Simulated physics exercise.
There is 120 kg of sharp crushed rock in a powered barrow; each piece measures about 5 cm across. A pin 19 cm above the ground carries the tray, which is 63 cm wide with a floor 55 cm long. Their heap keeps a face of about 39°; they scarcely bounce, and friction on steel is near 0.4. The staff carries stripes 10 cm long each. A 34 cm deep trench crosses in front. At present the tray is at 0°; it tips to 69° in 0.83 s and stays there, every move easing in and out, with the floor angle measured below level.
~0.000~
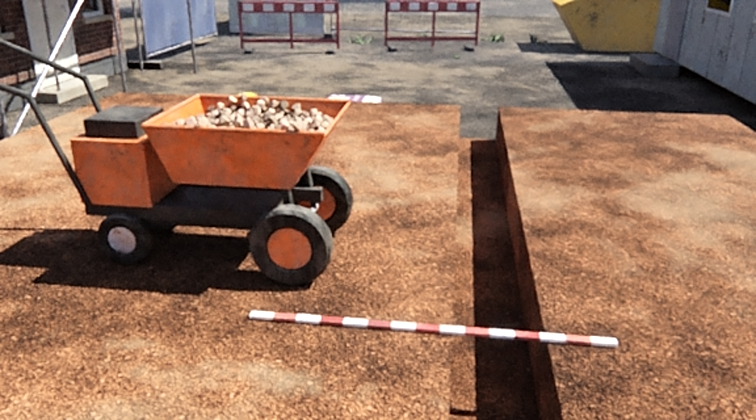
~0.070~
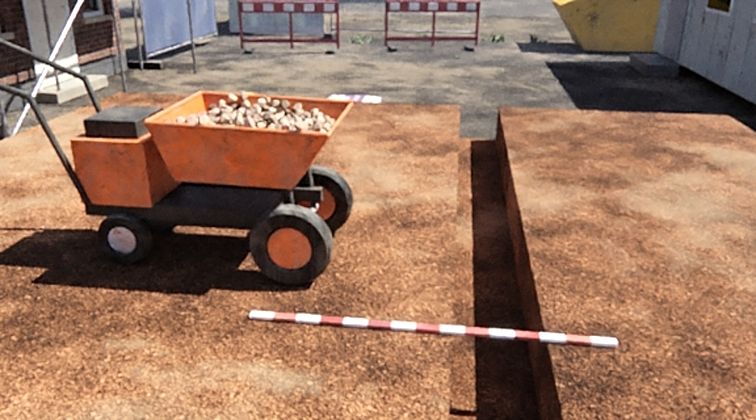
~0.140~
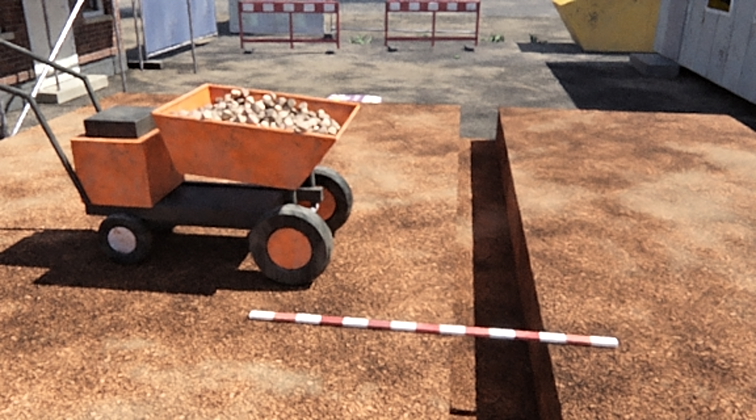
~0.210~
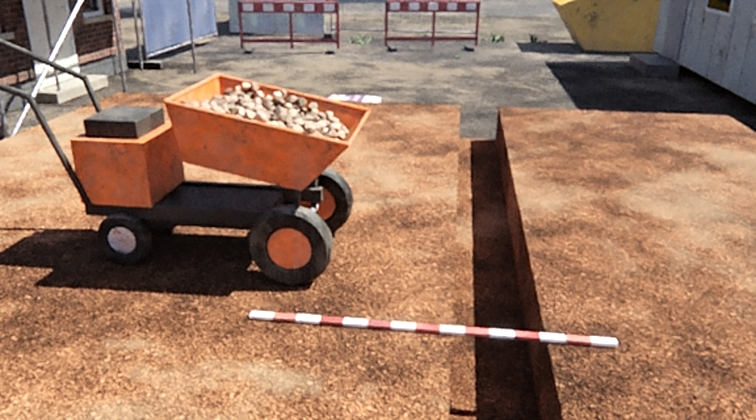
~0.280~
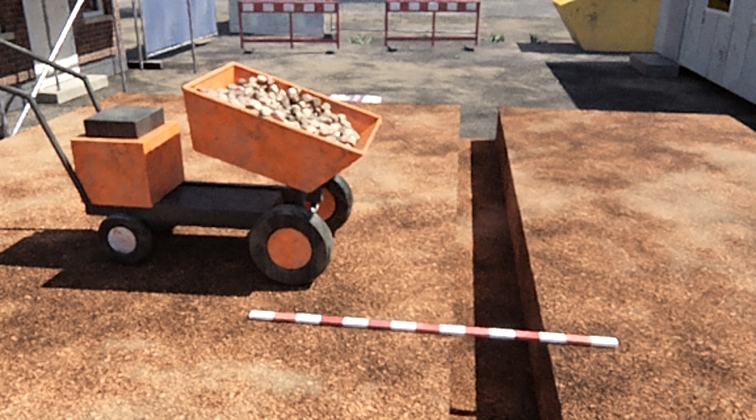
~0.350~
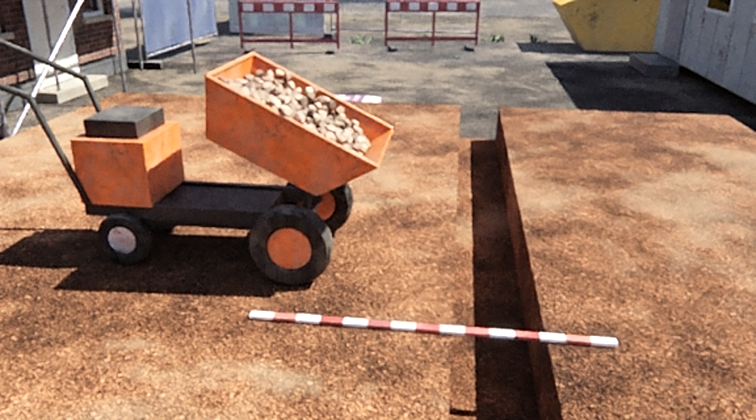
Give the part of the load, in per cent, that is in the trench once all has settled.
Close to 49 in a hundred.
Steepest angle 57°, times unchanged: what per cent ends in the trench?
It would be near 20 per cent.
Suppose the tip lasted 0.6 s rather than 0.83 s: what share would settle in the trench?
Trench share: Approx. 60%.
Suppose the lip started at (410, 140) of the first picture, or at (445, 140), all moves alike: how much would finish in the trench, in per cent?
Close to 35 percent in the first case, 15 percent in the second.
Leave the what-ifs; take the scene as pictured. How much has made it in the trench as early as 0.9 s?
Around 10 per cent of it, at that instant.
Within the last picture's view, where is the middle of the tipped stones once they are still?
Somewhere around (486, 315) in the last picture.
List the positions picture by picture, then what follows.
In the first picture, the tray is at 0°, its lip at (325, 134); the top of the load is at (255, 105).
The second picture shows lip at (328, 135), floor tilted 1°, highest stones at (255, 104); the stones move at 0.3 m/s on average.
The third picture shows lip at (336, 139), floor tilted 5°, highest stones at (256, 101); the stones move at 0.6 m/s on average.
The fourth picture shows lip at (348, 145), floor tilted 11°, highest stones at (248, 94); the stones move at 0.8 m/s on average.
In the fifth picture, the tray is at 18°, its lip at (363, 155); the top of the load is at (251, 87); the stones move at 1.0 m/s on average.
In the sixth picture, the tray is at 26°, its lip at (377, 167); the top of the load is at (260, 79); the stones move at 1.1 m/s on average.
After 0.6 s the floor is at 58°; 100 % in the tray; the foremost stones are at (407, 208).
After 0.9 s the floor is at 69°; 78 % in the tray, 10 % short of the trench, 12 % in the trench; the foremost stones are at (496, 309).
After 1.3 s the floor is at 69°; 49 % in the tray, 11 % short of the trench, 40 % in the trench; the foremost stones are at (525, 323).
After 3.2 s the floor is at 69°; 36 % in the tray, 15 % short of the trench, 49 % in the trench; the foremost stones are at (525, 331).
